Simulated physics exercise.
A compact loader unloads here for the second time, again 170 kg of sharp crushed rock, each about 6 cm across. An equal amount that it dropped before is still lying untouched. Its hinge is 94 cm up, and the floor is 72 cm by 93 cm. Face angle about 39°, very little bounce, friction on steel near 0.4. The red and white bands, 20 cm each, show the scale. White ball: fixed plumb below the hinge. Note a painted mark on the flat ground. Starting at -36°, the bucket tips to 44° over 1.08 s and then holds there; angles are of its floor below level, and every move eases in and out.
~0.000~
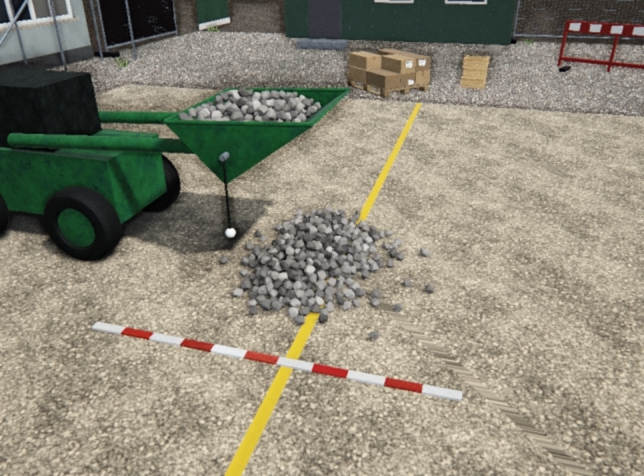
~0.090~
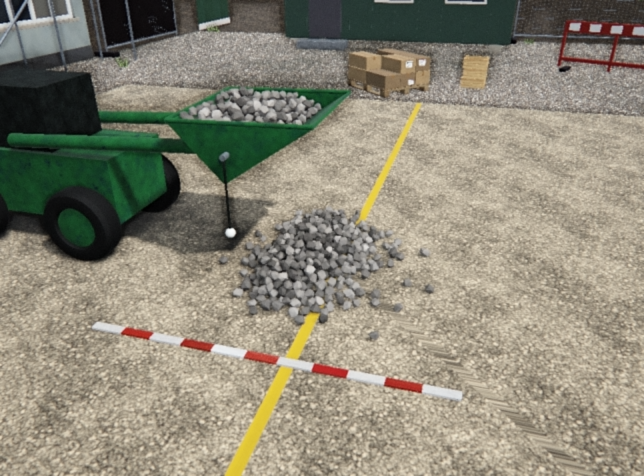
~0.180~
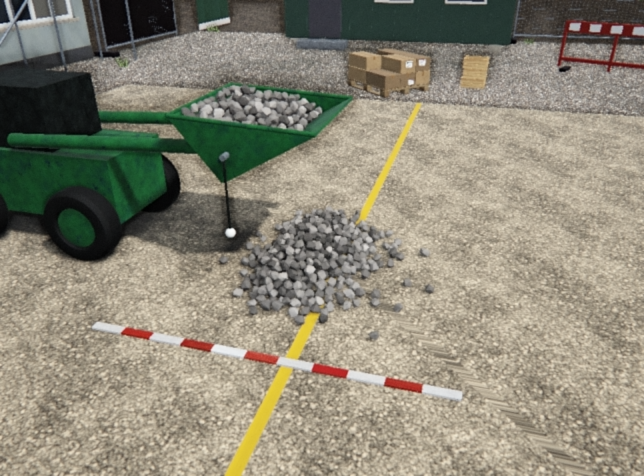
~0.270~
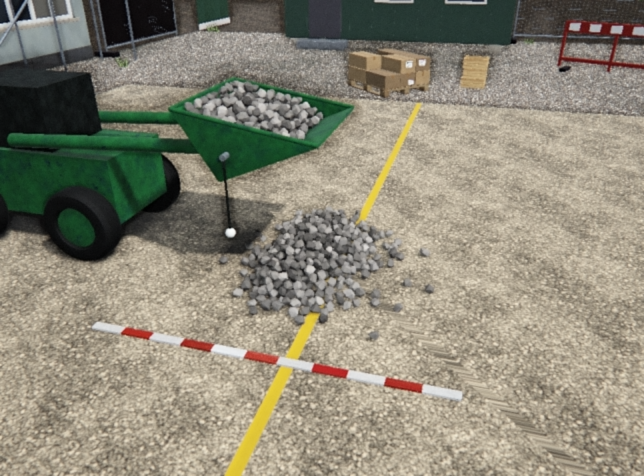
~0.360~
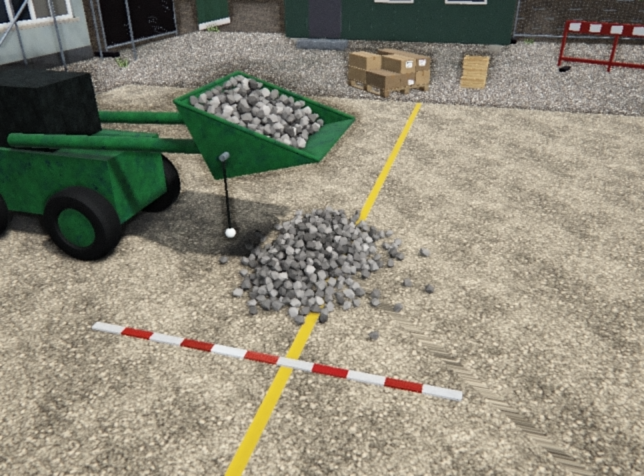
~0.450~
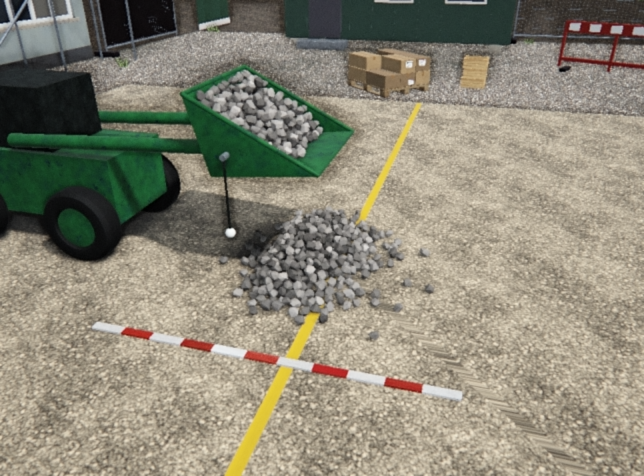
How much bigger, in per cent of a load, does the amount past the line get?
About 69 per cent bigger.
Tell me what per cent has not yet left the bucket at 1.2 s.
Held: Around 60 % of the load.
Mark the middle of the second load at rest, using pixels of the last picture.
(356, 252).
After 0.8 s the floor is at 32°; in per cent of one load, 100 in the bucket, 80 short of the line, 20 past the line; the foremost stones are at (403, 276).
After 1.2 s the floor is at 44°; in per cent of one load, 59 in the bucket, 119 short of the line, 22 past the line; the foremost stones are at (403, 276).
After 1.5 s the floor is at 44°; in per cent of one load, 4 in the bucket, 120 short of the line, 76 past the line; the foremost stones are at (429, 257).
After 3.9 s the floor is at 44°; in per cent of one load, 0 in the bucket, 110 short of the line, 90 past the line; the foremost stones are at (487, 281). Net gain past the line, 69.
